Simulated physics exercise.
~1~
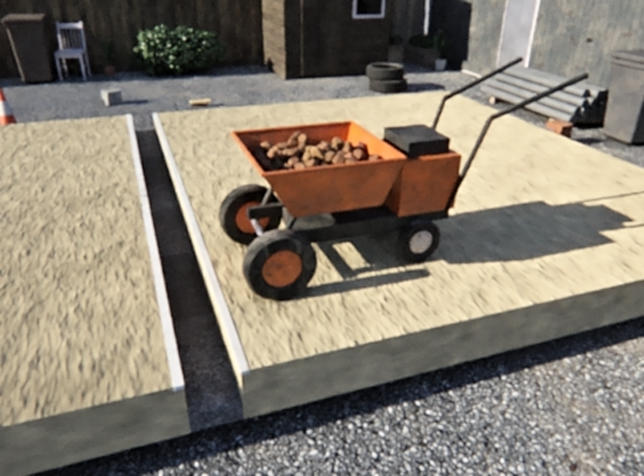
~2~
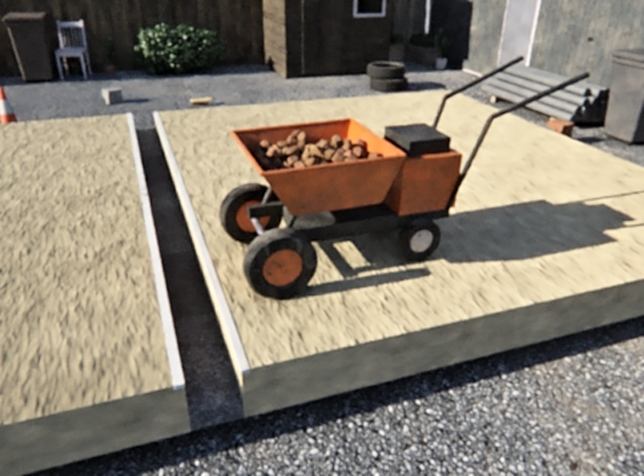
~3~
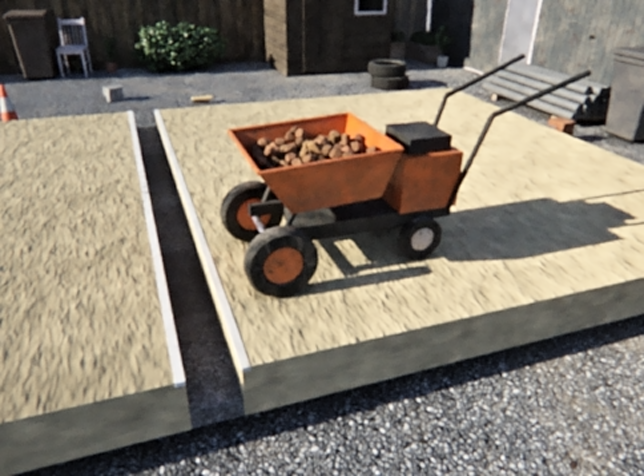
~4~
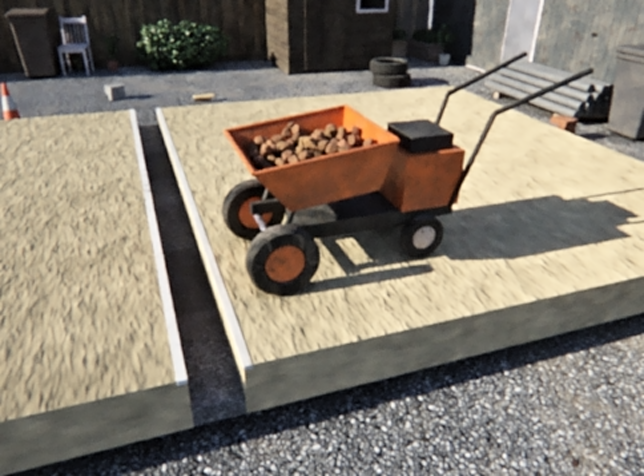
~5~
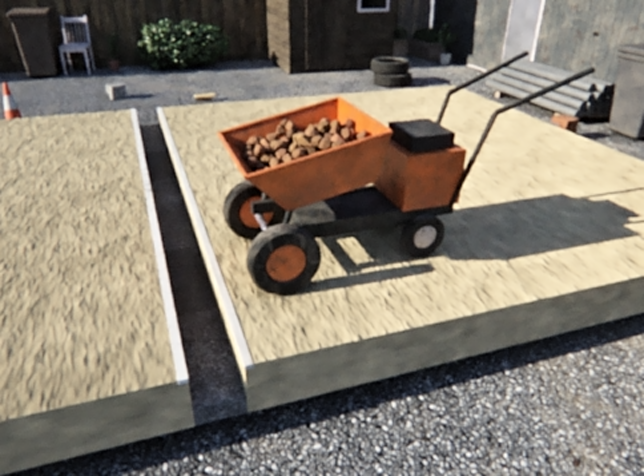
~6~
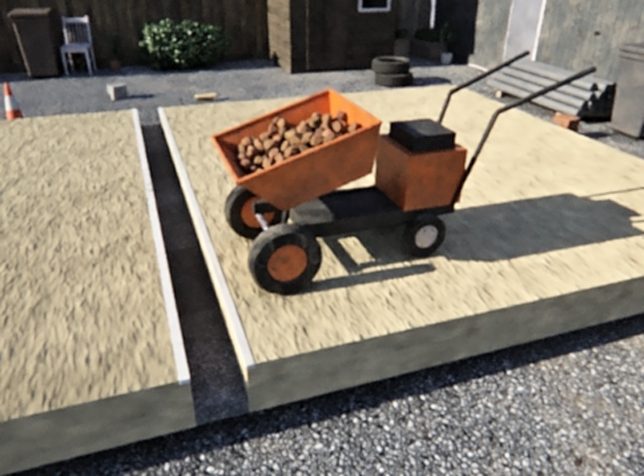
In the video, an orange power barrow loaded with brown clods stands on a pale slab beside a narrow, dark trench; its skip starts level, then gradually tilts forward toward the left while the wheels stay in place.
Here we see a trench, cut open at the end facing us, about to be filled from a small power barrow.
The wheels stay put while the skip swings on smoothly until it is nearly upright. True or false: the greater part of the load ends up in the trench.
False.
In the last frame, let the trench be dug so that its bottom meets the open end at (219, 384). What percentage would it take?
About 20 per cent.
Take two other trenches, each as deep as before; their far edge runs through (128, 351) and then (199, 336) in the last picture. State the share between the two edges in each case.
Result, try 1: 80 in a hundred; try 2: 10 in a hundred.
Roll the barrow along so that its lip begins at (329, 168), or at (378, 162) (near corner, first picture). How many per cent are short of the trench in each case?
20 % and 70 %, in that order.
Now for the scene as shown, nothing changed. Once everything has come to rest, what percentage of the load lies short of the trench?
I'd put it at around 0 percent.
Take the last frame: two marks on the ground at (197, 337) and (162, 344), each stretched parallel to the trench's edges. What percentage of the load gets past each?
The first comes to 80 per cent, the second to 70 per cent.
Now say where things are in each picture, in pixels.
Lip of the skip at (264, 175), level; top of the load at (312, 151), clay clods; first edge of the trench at (232, 334); far edge at (171, 347), the trench under half as wide as the skip, and about as deep as wide, in the first frame.
Lip of the skip at (263, 175), level; top of the load at (326, 149), in the second frame.
Lip of the skip at (259, 174), tipped barely; top of the load at (324, 144), in the third frame.
Lip of the skip at (254, 174), tipped a little; top of the load at (331, 132), in the fourth frame.
Lip of the skip at (247, 177), tipped a little; top of the load at (330, 138), in the fifth frame.
Lip of the skip at (238, 183), tipped clearly; top of the load at (326, 125); first edge of the trench at (238, 328); far edge at (177, 340), in the sixth frame.
Soon, skip tipped steeply; all in the skip.
A while on, skip tipped right over; most in the skip; a stray few in or heaped over the trench; a small part beyond it; a small part falling.
Towards the end, skip tipped right over; about a quarter in the skip; a small part in or heaped over the trench; most beyond it; a stray few falling.
Finally, skip tipped right over; about a quarter in or heaped over the trench; most beyond it.
